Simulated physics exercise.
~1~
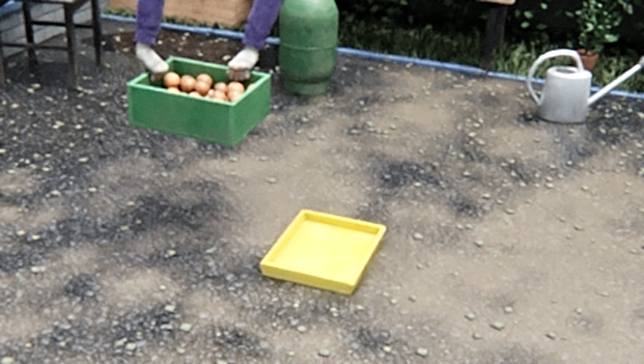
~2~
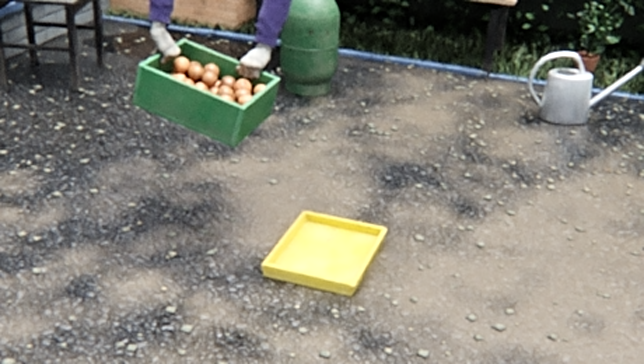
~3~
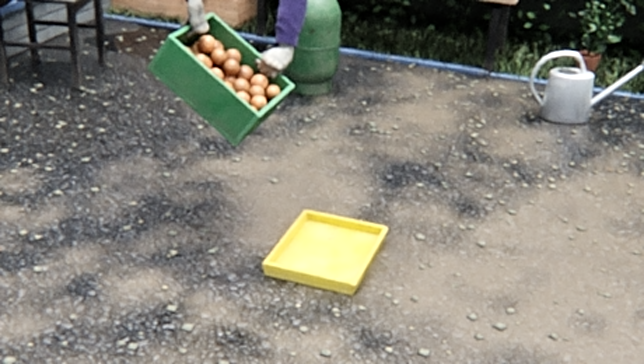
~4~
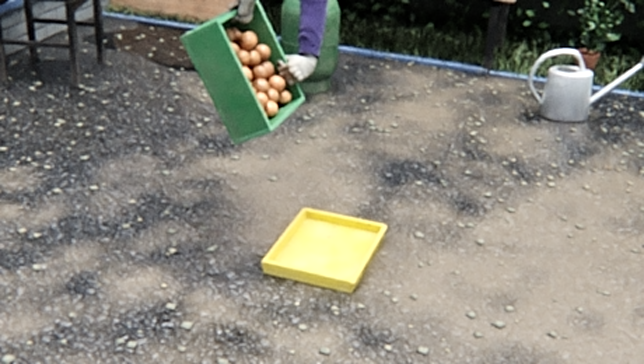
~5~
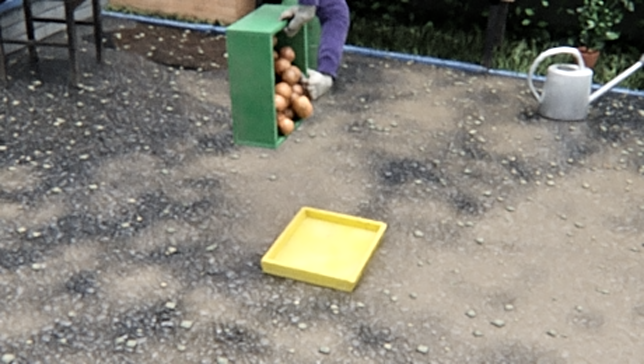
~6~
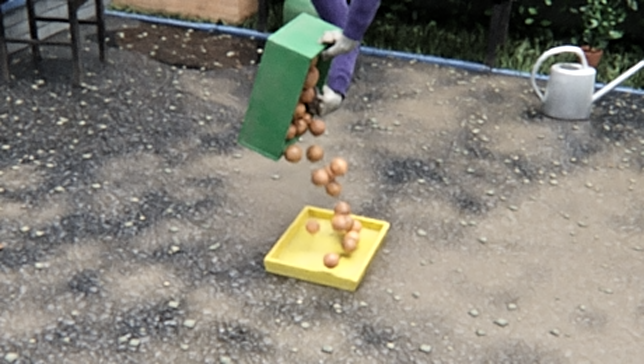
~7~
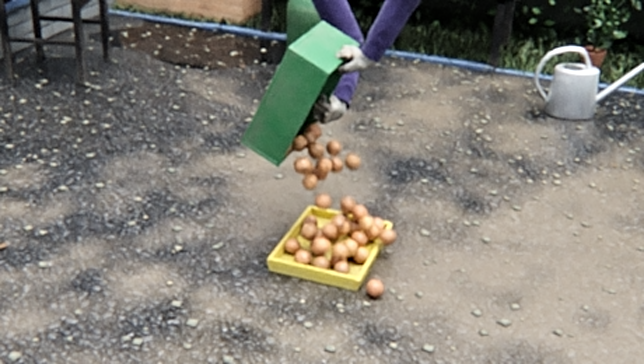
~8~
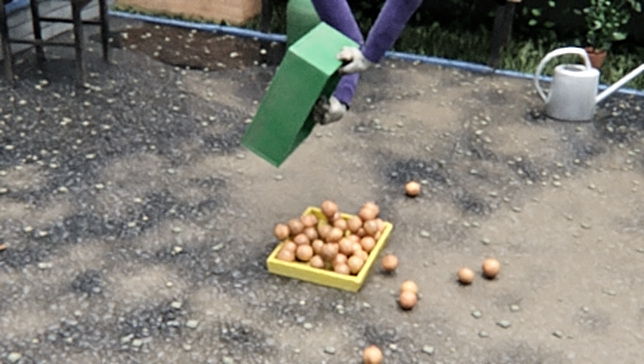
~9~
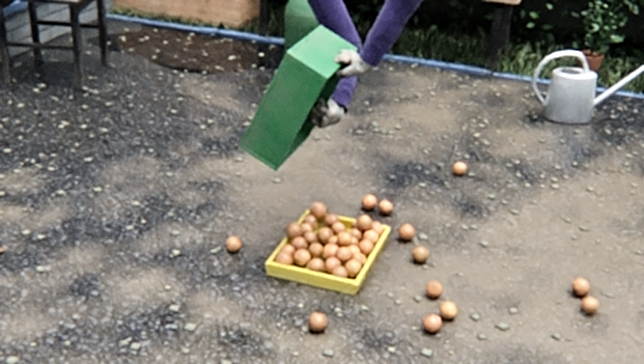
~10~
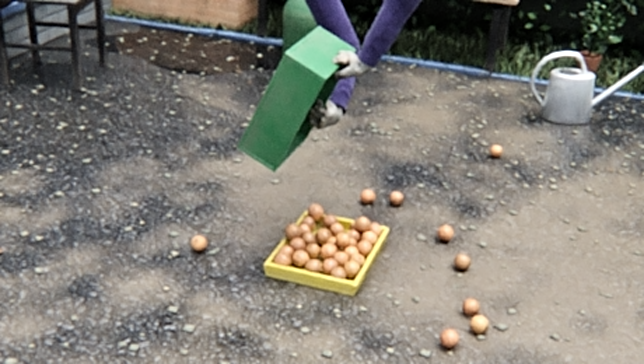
Gloved hands tipping a green box of round brown pieces over a yellow tray, heaping it full while several roll across the ground.
